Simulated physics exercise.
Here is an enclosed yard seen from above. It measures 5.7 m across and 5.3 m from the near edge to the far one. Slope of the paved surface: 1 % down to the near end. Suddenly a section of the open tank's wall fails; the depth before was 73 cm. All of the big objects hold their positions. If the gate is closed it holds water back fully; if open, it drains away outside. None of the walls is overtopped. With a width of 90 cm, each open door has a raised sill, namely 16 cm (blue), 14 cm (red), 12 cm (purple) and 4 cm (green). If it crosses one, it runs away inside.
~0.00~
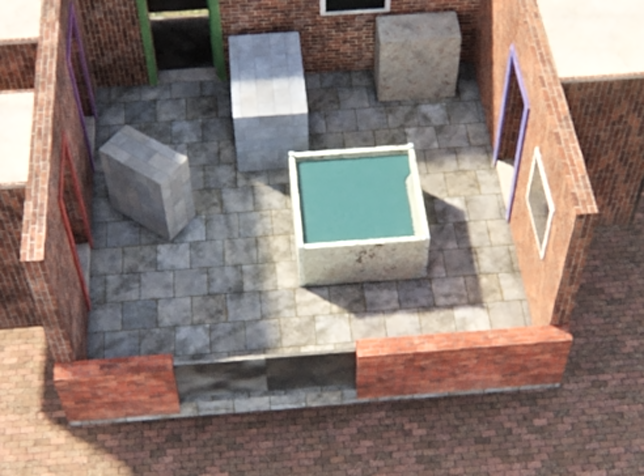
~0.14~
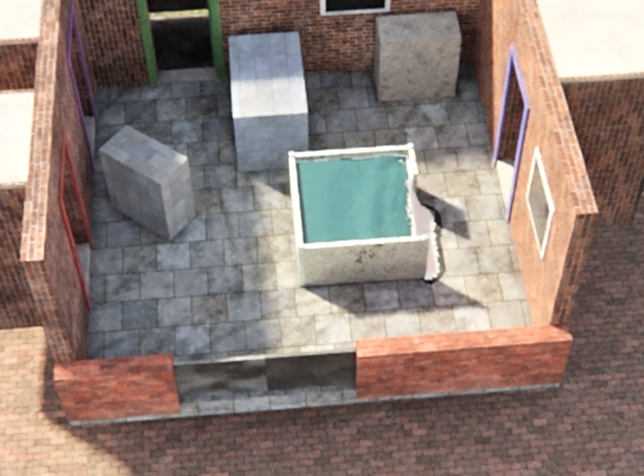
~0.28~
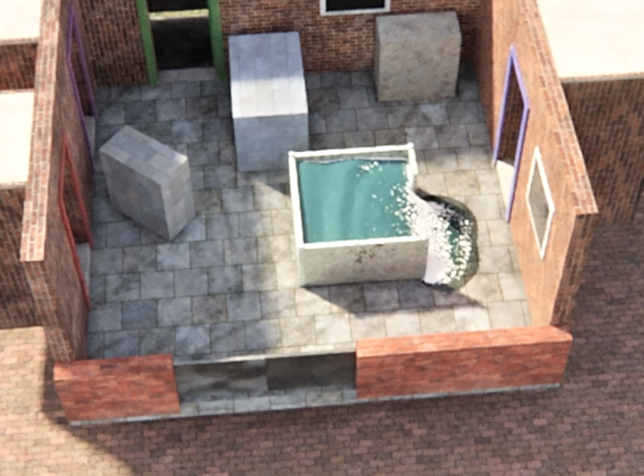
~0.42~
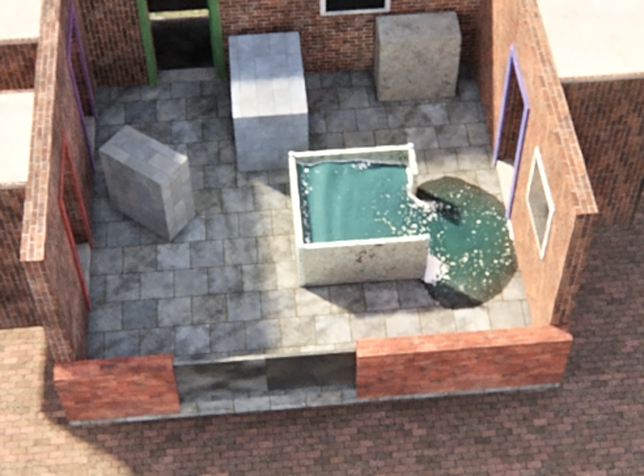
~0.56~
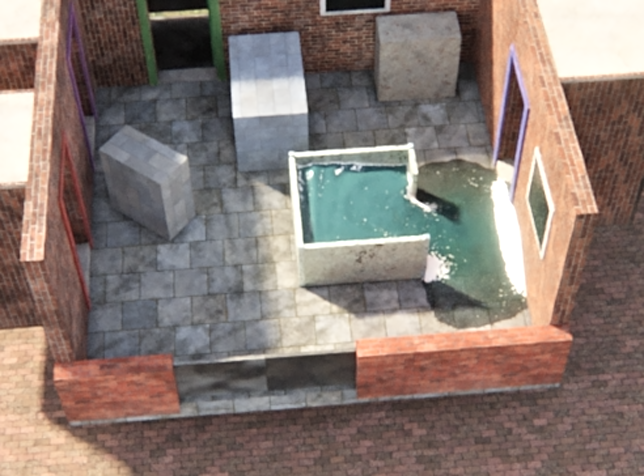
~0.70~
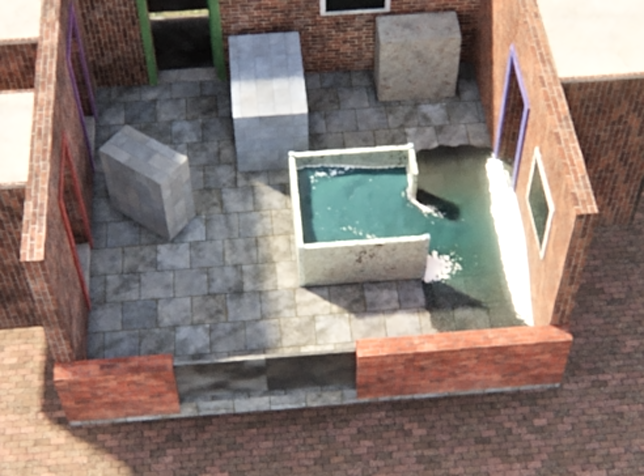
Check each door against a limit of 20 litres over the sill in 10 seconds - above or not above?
Check: Blue door above; red door not above; purple door not above; green door not above.
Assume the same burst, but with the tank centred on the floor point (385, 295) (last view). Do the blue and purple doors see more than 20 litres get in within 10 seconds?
Blue gets no more than that, purple gets no more than that.
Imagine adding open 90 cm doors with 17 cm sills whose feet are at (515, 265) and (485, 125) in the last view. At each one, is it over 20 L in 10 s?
Check, in order - fail / pass.
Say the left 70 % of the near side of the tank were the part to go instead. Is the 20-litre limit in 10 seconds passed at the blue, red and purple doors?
So blue stays lower, red stays lower, purple stays lower.
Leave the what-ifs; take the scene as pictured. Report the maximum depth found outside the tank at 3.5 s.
About 22 cm at most.
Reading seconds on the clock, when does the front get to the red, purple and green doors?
Red = 3.4 s, purple = 5.0 s, green = 3.8 s.
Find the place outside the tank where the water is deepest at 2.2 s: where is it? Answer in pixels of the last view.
Roughly at pixel (532, 359).
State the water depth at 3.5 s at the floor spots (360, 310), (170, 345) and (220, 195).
Depths in turn: Roughly 4, 3 and 0 centimetres.
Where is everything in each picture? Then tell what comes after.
Still water, 73 cm deep, in the open tank at (357, 199), in the first frame.
The front is at (436, 276), 0.6 m from the gap at (416, 232); 0.3 m2 of floor is under water; 73 cm left at the back of the open tank, in the second frame.
Water pours out at (416, 232) and has run 0.9 m, to (465, 213); typically 12 cm deep outside, 72 cm at the open tank's back, in the third frame.
The front is at (504, 214), 1.3 m from the gap at (416, 233); 2.1 m2 of floor is under water; 65 cm left at the back of the open tank, in the fourth frame.
Water pours out at (416, 233) and has run 1.7 m, to (525, 303); typically 8 cm deep outside, 63 cm at the open tank's back, in the fifth frame.
The front is at a hidden place, 2.0 m from the gap at (416, 233); 3.4 m2 of floor is under water; 61 cm left at the back of the open tank, in the sixth frame.
After 1.4 s water covers 15 % of the floor and is deepest (56 cm) near (532, 359); blue door 28 cm at the sill, 30 L in, red door not reached, purple door not reached, green door not reached.
After 2.2 s water covers 35 % of the floor and is deepest (40 cm) near (532, 359); blue door 21 cm at the sill, 64 L in, red door not reached, purple door not reached, green door not reached.
After 3.5 s water covers 65 % of the floor and is deepest (22 cm) near (532, 359); blue door 14 cm at the sill, 74 L in, red door 3 cm at the sill, 0 L in, purple door not reached, green door not reached.
After 6.0 s water covers 85 % of the floor and is deepest (14 cm) near (160, 388); blue door 7 cm at the sill, 75 L in, red door 9 cm at the sill, 0 L in, purple door 5 cm at the sill, 0 L in, green door 3 cm at the sill, 0 L in.
After 10.0 s water covers 100 % of the floor and is deepest (10 cm) near (247, 381); blue door 7 cm at the sill, 75 L in, red door 8 cm at the sill, 0 L in, purple door 8 cm at the sill, 0 L in, green door 6 cm at the sill, 3 L in.
